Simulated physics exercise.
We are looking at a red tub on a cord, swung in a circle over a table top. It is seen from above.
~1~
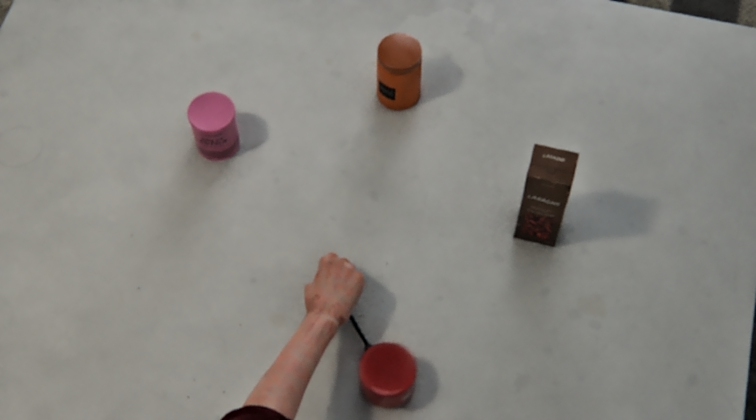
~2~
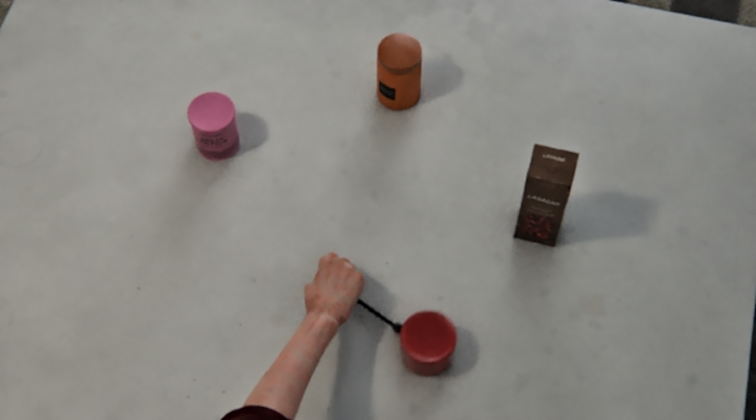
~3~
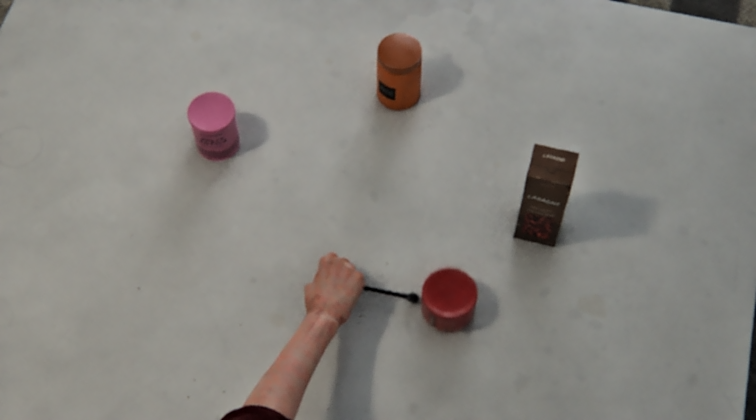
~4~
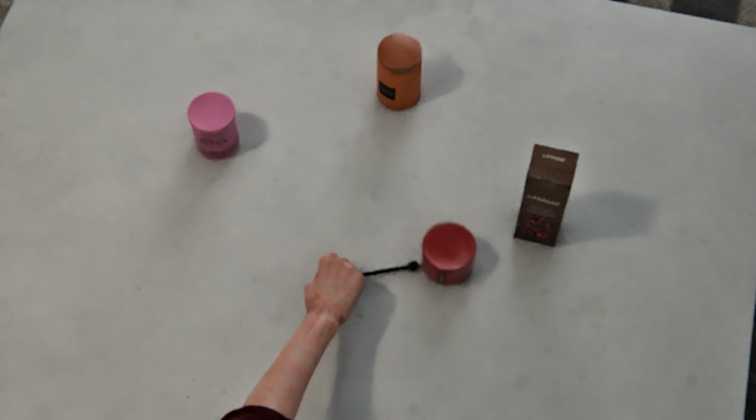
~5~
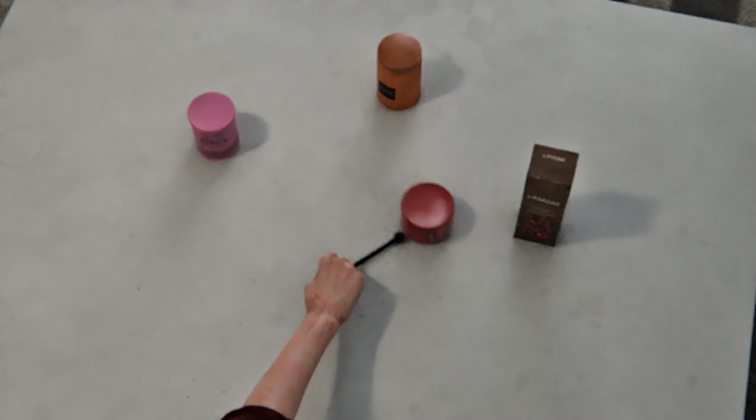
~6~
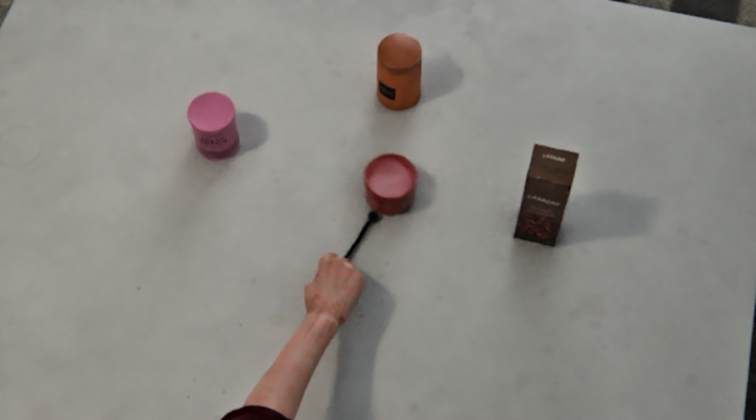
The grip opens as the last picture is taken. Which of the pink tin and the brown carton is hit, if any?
Outcome: The pink tin takes the knock and the brown carton stays untouched.
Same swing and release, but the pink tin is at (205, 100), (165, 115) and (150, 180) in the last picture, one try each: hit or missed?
First place: Is touched; second place: Is bumped; third place: Remains clear.
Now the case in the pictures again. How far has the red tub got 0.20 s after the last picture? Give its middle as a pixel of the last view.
At about (254, 134).
Then, 0.08 s later than the last view, tub near (304, 155).
Then, 0.20 s later than the last view, tub near (254, 134); pink tin pushed aside.
Finally, tub near (252, 133); pink tin pushed aside. The pink tin is struck and the brown carton remains clear.
